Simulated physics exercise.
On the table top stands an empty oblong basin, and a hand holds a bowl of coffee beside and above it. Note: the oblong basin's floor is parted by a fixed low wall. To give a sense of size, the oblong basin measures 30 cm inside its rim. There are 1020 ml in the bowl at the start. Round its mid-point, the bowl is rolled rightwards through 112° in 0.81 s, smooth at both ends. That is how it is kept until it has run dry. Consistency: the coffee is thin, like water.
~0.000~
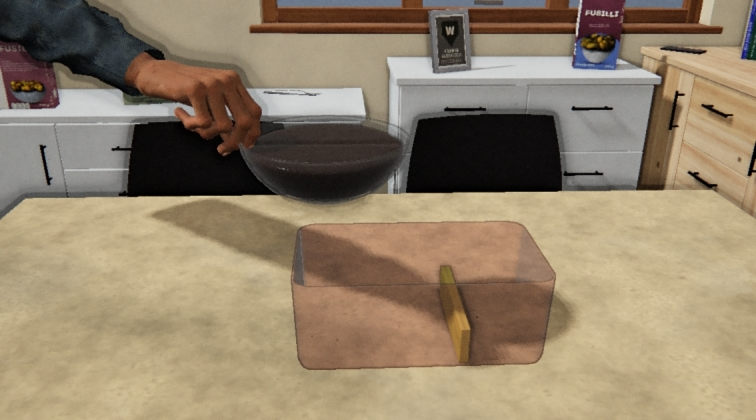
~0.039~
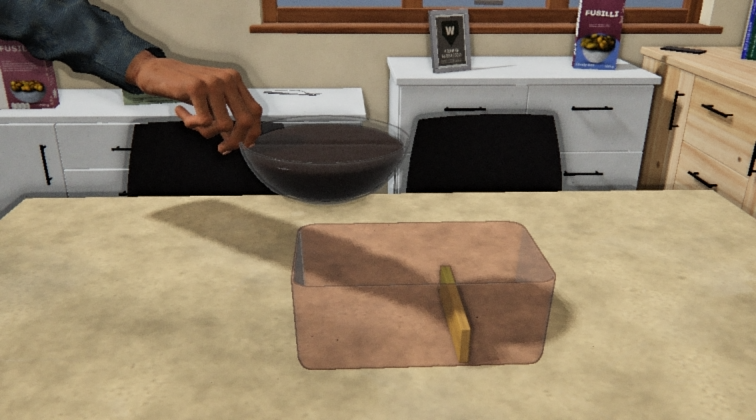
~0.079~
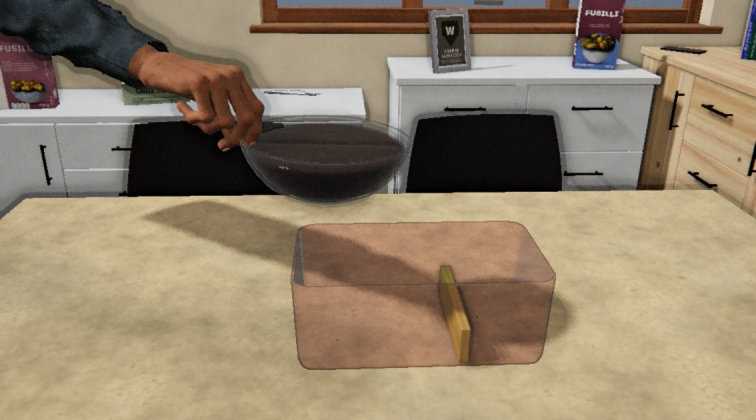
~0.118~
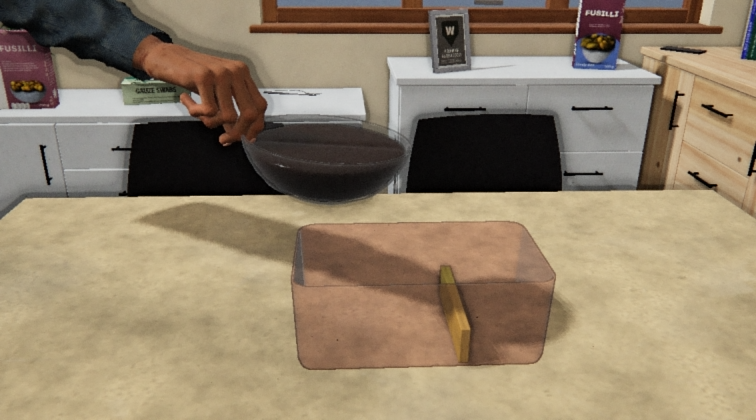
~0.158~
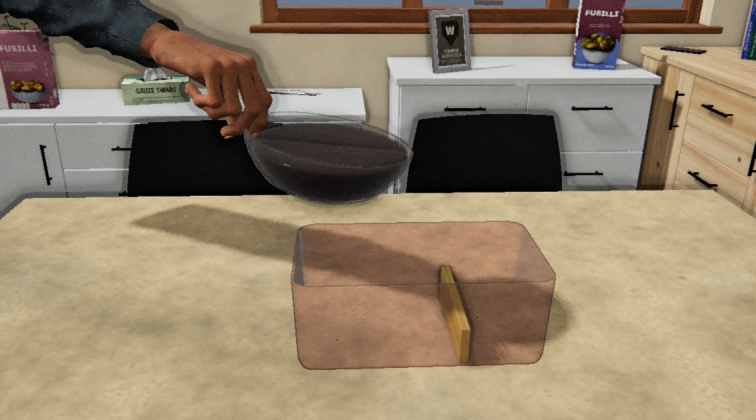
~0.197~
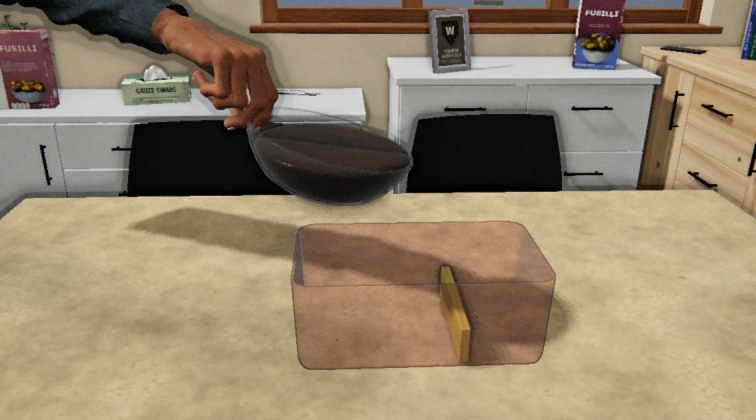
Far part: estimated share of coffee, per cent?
26 per cent.
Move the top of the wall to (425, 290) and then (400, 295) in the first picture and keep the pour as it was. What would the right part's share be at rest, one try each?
First try about 55 %, second try about 80 %.
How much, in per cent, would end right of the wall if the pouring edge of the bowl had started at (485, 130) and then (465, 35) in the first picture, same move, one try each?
Around 65 per cent first, around 60 per cent next.
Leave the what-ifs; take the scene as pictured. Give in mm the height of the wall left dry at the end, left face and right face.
On the left it's about 26 mm; on the right, about 30 mm.
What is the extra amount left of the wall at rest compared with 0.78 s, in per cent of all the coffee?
Close to 3% of the whole.
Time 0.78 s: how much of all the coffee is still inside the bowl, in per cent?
0 %.
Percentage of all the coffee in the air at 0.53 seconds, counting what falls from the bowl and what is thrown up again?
About 34 per cent.
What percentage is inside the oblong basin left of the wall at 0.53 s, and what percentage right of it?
About 34 % left, 22 % right.
After 0.53 s the tilt is 82° and 11 per cent is still to pour, 34 is left of the wall and 22 right of it.
After 0.78 s the tilt is 112° and 0 per cent is still to pour, 63 is left of the wall and 25 right of it.
After 1.03 s the tilt is 112° and 0 per cent is still to pour, 66 is left of the wall and 26 right of it.
After 1.31 s the tilt is 112° and 0 per cent is still to pour, 66 is left of the wall and 26 right of it.
In the end 66 per cent lies left of the wall, 26 right of it and 8 outside.
